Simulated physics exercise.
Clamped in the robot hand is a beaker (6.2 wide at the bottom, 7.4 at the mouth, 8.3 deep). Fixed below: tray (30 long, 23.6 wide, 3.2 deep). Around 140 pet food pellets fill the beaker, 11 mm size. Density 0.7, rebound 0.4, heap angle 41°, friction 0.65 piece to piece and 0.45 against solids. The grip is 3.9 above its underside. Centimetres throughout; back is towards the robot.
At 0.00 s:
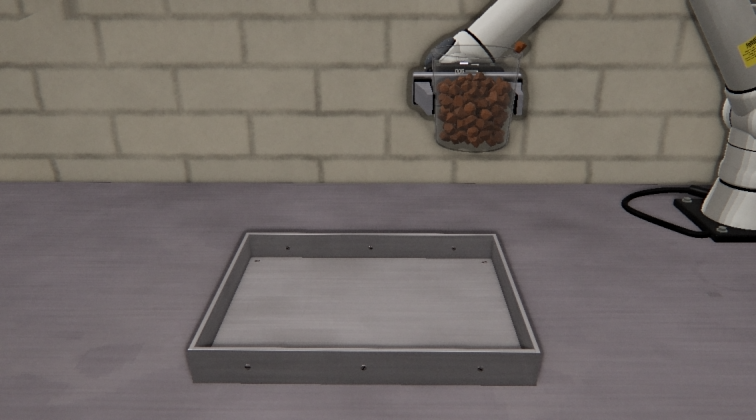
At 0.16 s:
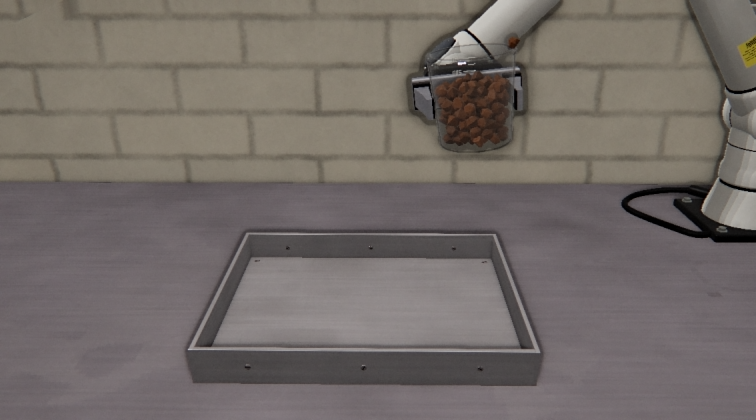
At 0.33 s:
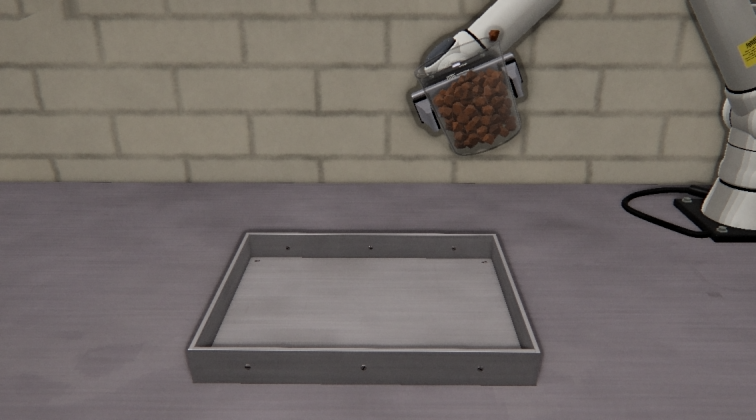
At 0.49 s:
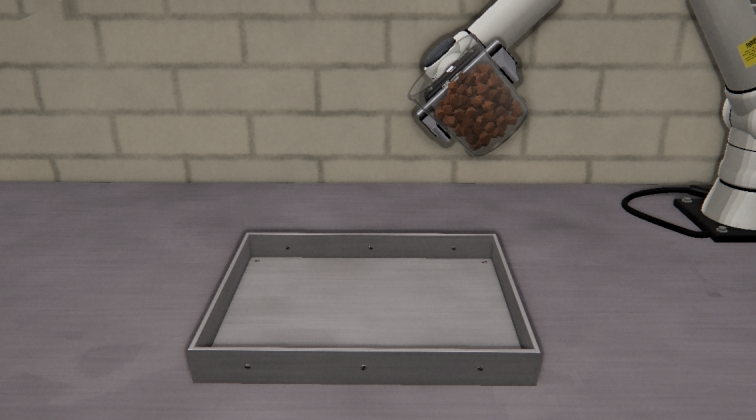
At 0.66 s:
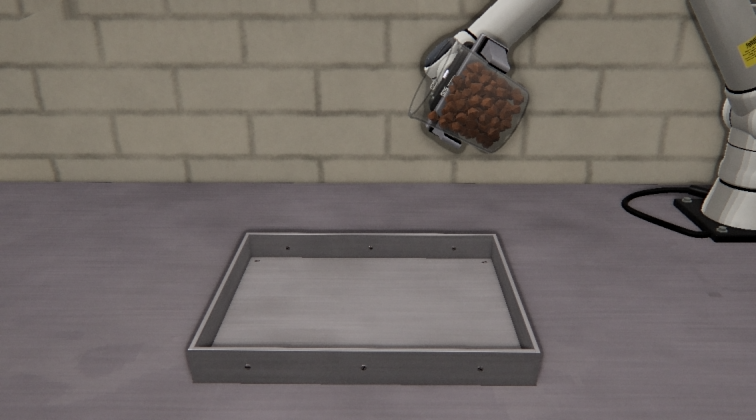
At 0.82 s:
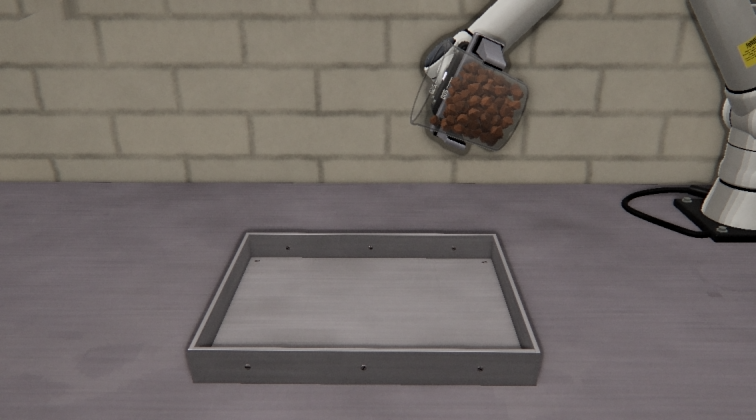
At the start, a robot arm holds a clear beaker of reddish-brown pellets nearly upright above and behind an empty, shallow grey tray. The arm stays in nearly the same place while its gripper steadily rotates the beaker, turning its open top toward the left until it leans steeply, with the pellets still inside.
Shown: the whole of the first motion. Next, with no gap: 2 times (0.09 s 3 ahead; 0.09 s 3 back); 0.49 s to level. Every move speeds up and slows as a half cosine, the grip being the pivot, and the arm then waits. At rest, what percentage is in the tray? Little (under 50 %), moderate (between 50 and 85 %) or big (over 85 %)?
Answer: Little; under 50 % of the pet food pellets finish in the tray.
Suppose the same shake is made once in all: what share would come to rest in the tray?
In that case some 15 per cent.
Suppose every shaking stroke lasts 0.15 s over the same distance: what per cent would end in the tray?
In that case some 5 per cent.
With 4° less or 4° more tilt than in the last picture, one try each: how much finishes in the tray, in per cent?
About 20 and 30 per cent.
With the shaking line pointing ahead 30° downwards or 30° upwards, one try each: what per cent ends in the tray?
Some 10 and 45 per cent.
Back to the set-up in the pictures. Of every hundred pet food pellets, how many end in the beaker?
Some 70 per cent.
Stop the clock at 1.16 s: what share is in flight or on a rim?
Some 6 per cent.
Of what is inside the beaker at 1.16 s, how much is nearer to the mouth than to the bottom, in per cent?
Roughly 60 per cent.
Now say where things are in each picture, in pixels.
The first frame shows beaker middle at (473, 99), level; upper third of the load around (475, 90), from x 445 to 520, top at y 45; 138 in the beaker.
The second frame shows beaker middle at (473, 99), tilted 6° forward; upper third of the load around (478, 91), from x 440 to 515, top at y 45.
The third frame shows beaker middle at (472, 100), tilted 23° forward; upper third of the load around (479, 91), from x 440 to 510, top at y 35.
The fourth frame shows beaker middle at (472, 100), tilted 44° forward; upper third of the load around (481, 91), from x 440 to 515, top at y 70.
The fifth frame shows beaker middle at (471, 101), tilted 61° forward; upper third of the load around (482, 89), from x 435 to 515, top at y 70.
The sixth frame shows beaker middle at (471, 101), tilted 67° forward; upper third of the load around (481, 86), from x 435 to 515, top at y 70; 138 in the beaker.
After 1.16 s, tilted 67° forward, highest piece 24 above the table; 110 in the beaker, 20 in the tray, 8 in flight or on a rim.
After 1.50 s, tilted 18° forward, highest piece 26 above the table; 98 in the beaker, 40 in the tray.
After 1.87 s, level, highest piece 25 above the table; 98 in the beaker, 40 in the tray.
After 2.92 s, level, highest piece 25 above the table; 98 in the beaker, 40 in the tray.
At rest, 98 in the beaker, 40 in the tray. That is 29 % in the tray.
